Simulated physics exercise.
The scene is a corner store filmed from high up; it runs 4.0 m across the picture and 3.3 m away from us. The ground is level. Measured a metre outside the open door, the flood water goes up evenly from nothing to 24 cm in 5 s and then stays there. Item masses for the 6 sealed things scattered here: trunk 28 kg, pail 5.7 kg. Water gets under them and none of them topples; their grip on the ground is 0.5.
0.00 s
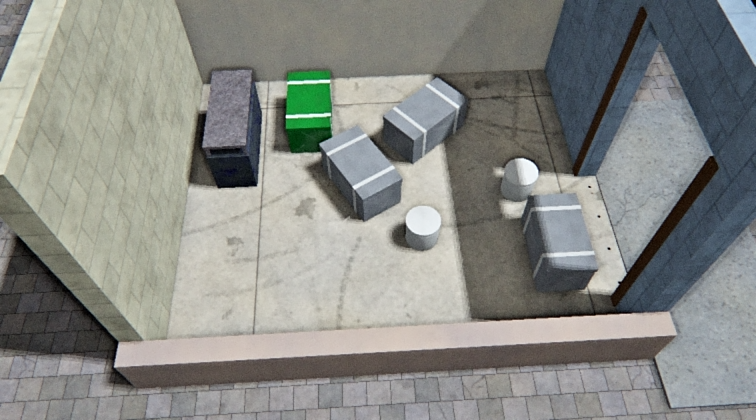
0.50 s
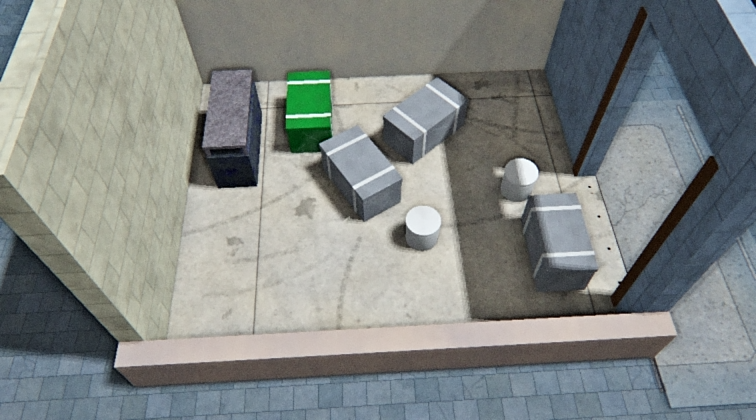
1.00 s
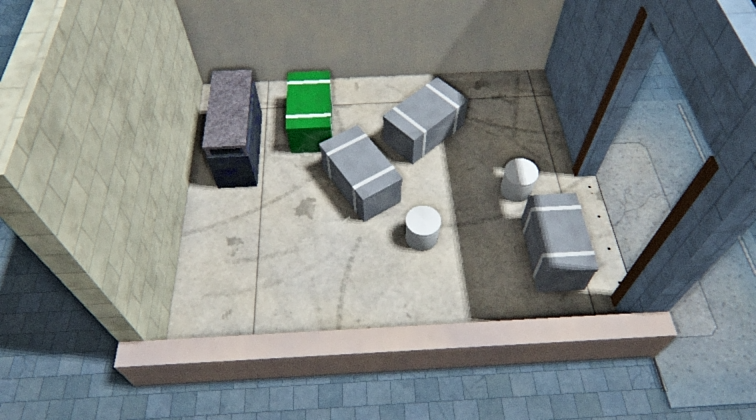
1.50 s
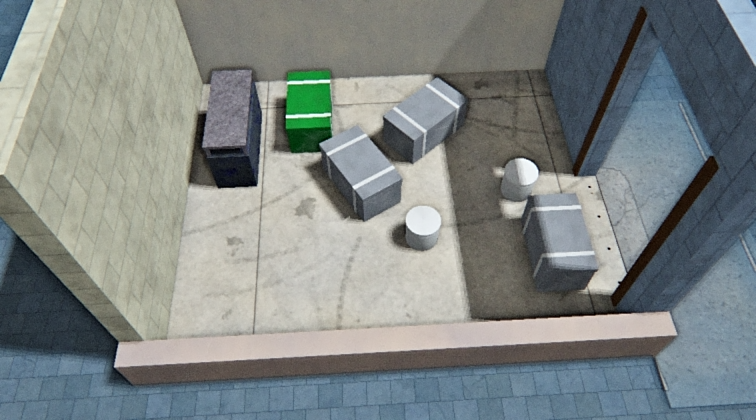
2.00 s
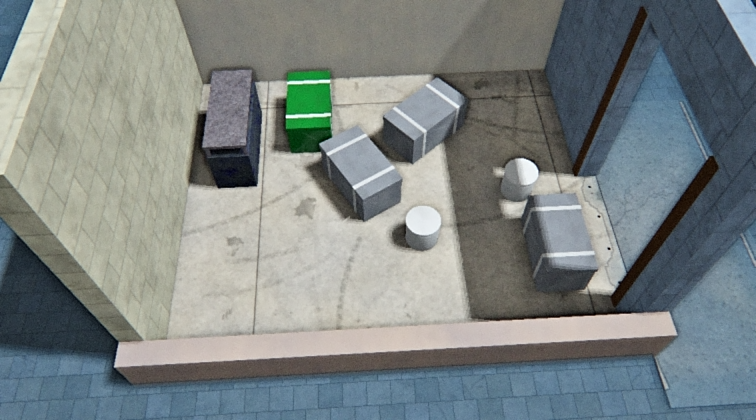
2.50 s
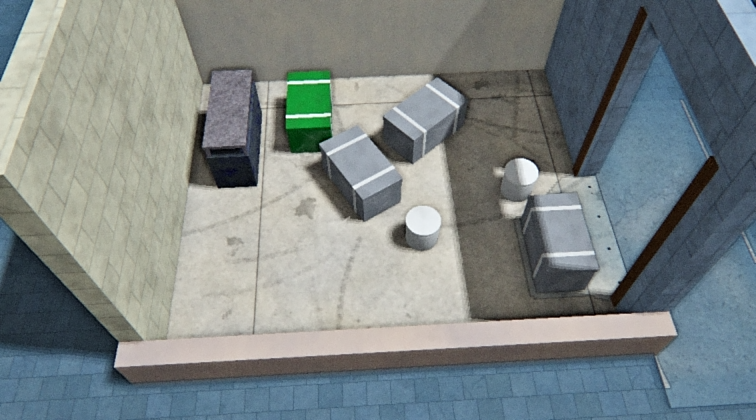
Shallow water spreading over the paving outside a walled corner store and reaching its open doorway, while the trunks inside stay still.
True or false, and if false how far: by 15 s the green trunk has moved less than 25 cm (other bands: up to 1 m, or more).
False, more than 1 m.
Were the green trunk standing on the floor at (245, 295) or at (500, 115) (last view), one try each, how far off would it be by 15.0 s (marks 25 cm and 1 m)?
In that order: It is nudged along; it ends far away.
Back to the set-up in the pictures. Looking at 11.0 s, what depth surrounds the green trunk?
The depth there is around 17 cm.
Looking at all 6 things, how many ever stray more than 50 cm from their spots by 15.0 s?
Counting them up, I find 6.
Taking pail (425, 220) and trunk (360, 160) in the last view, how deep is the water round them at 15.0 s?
Around 25 cm and 18 cm.
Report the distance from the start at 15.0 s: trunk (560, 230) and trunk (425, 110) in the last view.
In turn: 250 cm, 100 cm.
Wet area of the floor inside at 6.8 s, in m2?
10.5 m2.
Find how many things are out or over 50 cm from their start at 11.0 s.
By then the count is 5.
After 3.5 s the green trunk is near (308, 99), 0.0 m from its start, aground; 0 afloat.
After 6.8 s the green trunk is near (305, 98), 0.0 m from its start, aground; 1 afloat.
After 11.0 s the green trunk is near (355, 64), 0.6 m from its start, afloat; 6 afloat.
After 15.0 s the green trunk is near (523, 84), 2.2 m from its start, afloat; 6 afloat.
